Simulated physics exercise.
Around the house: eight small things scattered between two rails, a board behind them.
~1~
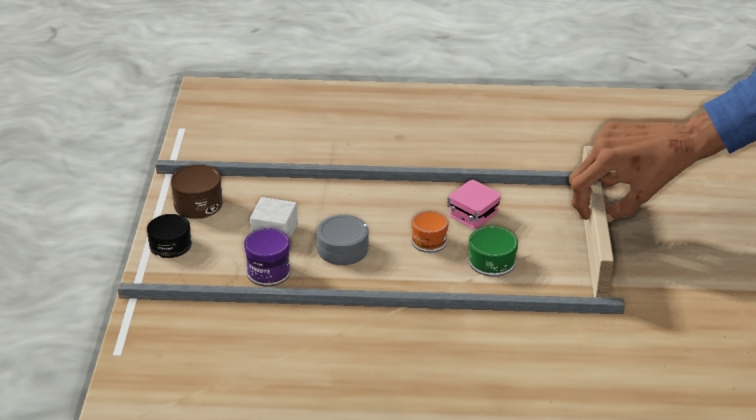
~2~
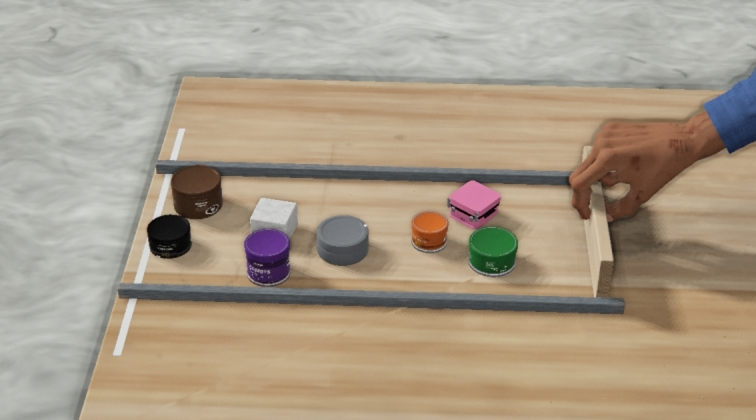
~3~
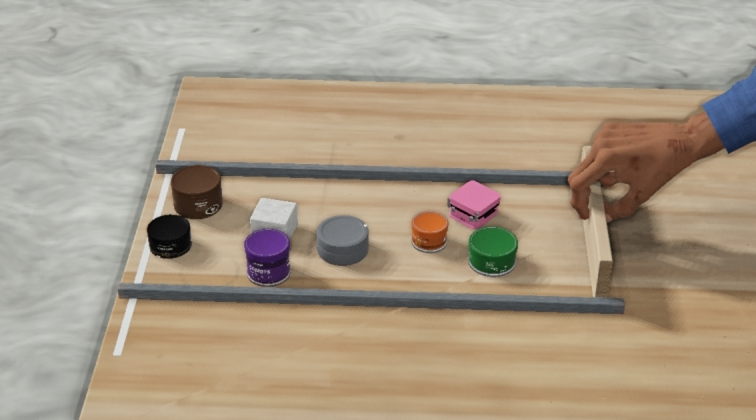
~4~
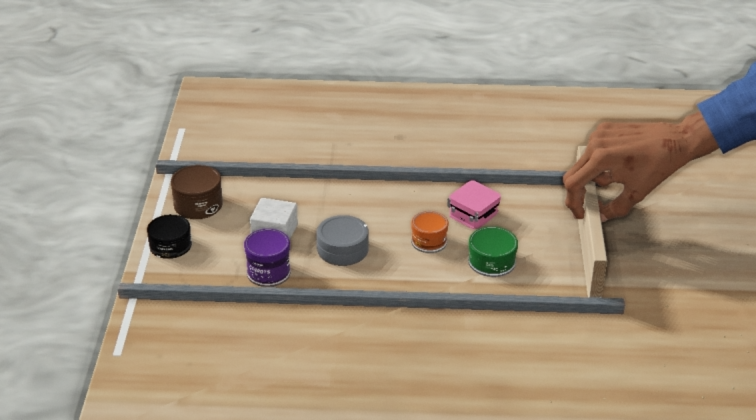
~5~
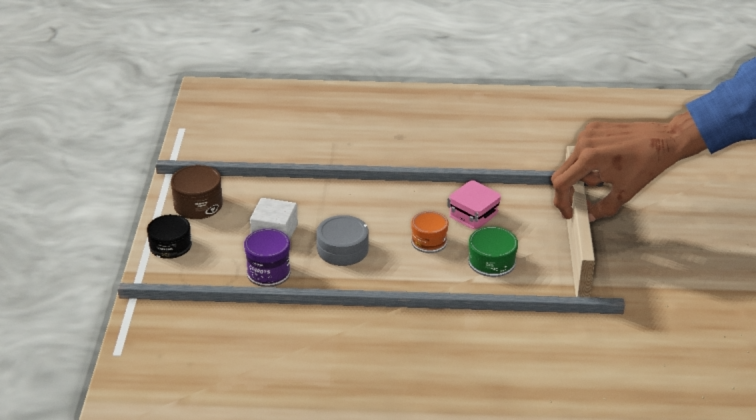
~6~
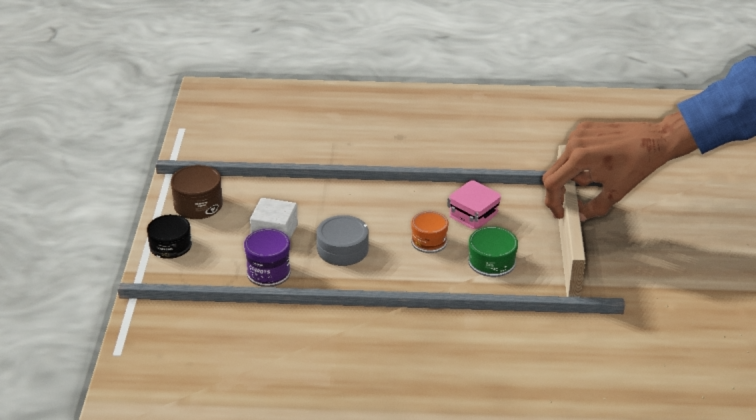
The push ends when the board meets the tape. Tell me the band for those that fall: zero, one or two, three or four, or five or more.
The number that fall off is five or more.
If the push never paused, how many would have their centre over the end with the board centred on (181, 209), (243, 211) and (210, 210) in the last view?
Past the end: 4, 0 and 2.
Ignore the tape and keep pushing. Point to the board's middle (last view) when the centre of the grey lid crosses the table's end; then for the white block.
Its middle is around (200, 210) and around (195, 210).
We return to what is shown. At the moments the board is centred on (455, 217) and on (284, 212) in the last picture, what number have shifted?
At the one place 3, at the other 7.
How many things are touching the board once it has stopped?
In contact: 1.
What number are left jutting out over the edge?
The number is 1.
Soon after, none off yet; black tub at rest near (170, 236); brown tub at rest near (197, 192); white block at rest near (274, 221).
In the end, the number that fall off is five or more; gone, green tin, pink case, grey lid, purple pot, white block, brown tub and black tub.
